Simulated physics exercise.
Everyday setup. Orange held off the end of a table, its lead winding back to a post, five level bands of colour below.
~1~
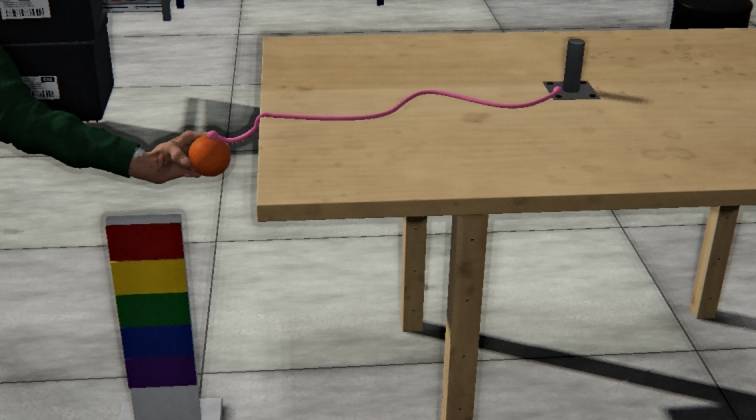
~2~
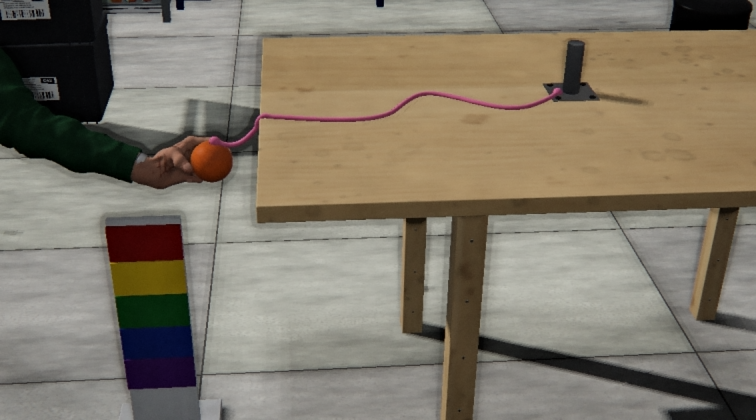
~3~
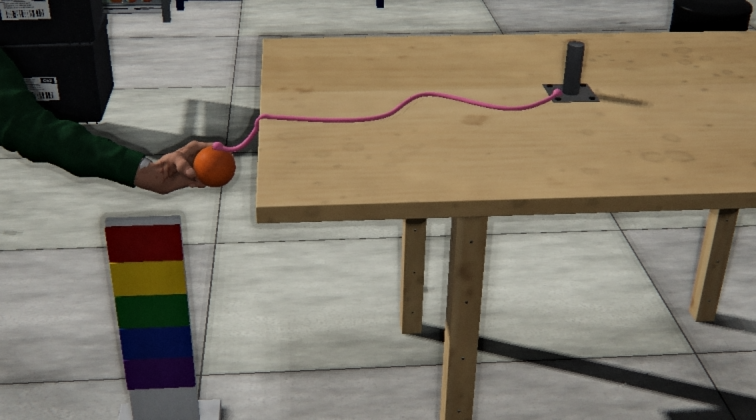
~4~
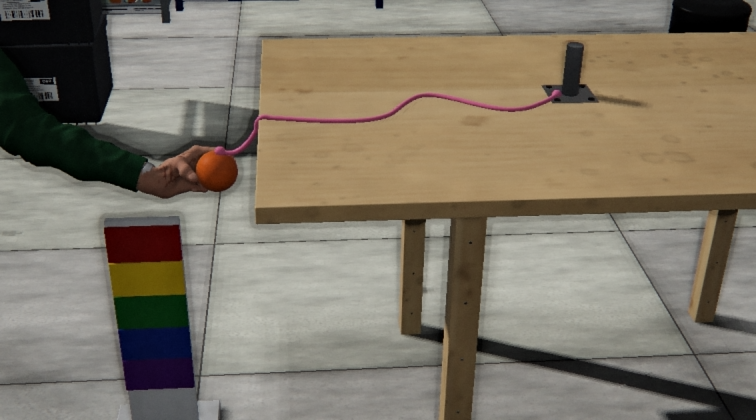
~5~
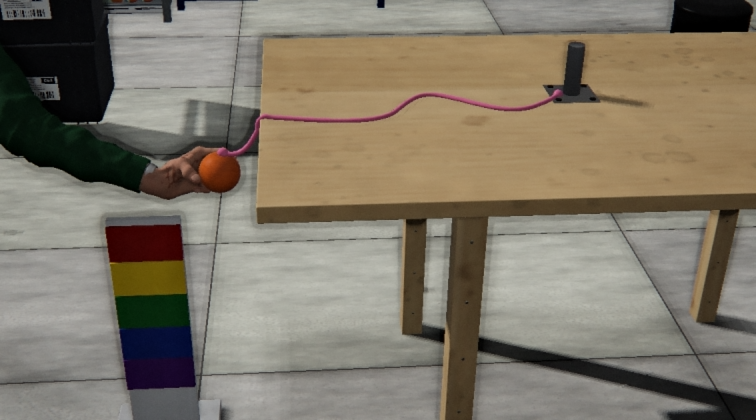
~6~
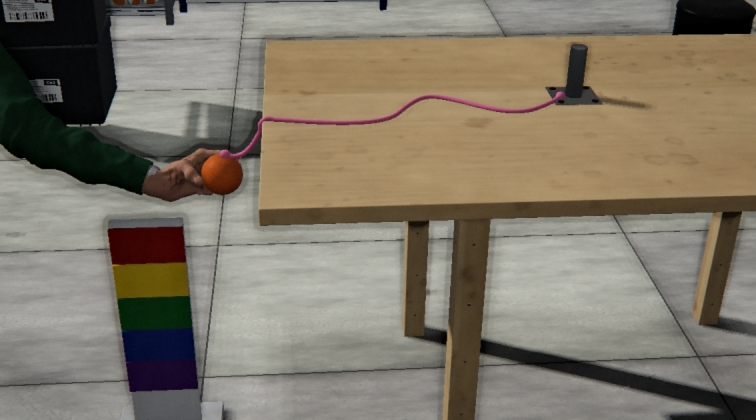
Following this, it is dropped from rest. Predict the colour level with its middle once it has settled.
I would say red.
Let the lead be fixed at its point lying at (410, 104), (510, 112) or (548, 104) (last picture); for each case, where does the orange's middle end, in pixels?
Roughly (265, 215), (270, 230) and (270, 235), in that order.
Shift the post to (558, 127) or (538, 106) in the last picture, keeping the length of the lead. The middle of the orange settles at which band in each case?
Answer, in order: Yellow, yellow.
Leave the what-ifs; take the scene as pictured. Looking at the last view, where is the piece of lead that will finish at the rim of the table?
It's near (315, 122) in the last picture.
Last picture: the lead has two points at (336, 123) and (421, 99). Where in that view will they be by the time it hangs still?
I'd say about (283, 111) for one and about (397, 105) for the other.
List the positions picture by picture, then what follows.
Orange (210, 156); red (145, 244); yellow (149, 278); green (153, 311); blue (157, 343); purple (161, 373), in the first picture.
Orange (212, 162); lead through (539, 103) (473, 102) (410, 99) (354, 120) (278, 117), in the second picture.
Orange (215, 167), in the third picture.
Orange (217, 171); lead through (538, 104) (472, 104) (409, 101) (353, 121) (277, 119), in the fourth picture.
Orange (220, 173), in the fifth picture.
Orange (222, 175); lead through (542, 106) (476, 106) (413, 102) (357, 123) (281, 120), in the sixth picture.
Early on, orange near (229, 235); level with red.
Midway, orange near (279, 239); level with red.
Near the end, orange near (254, 236); level with red.
Finally, orange near (268, 236); level with red. The red one.
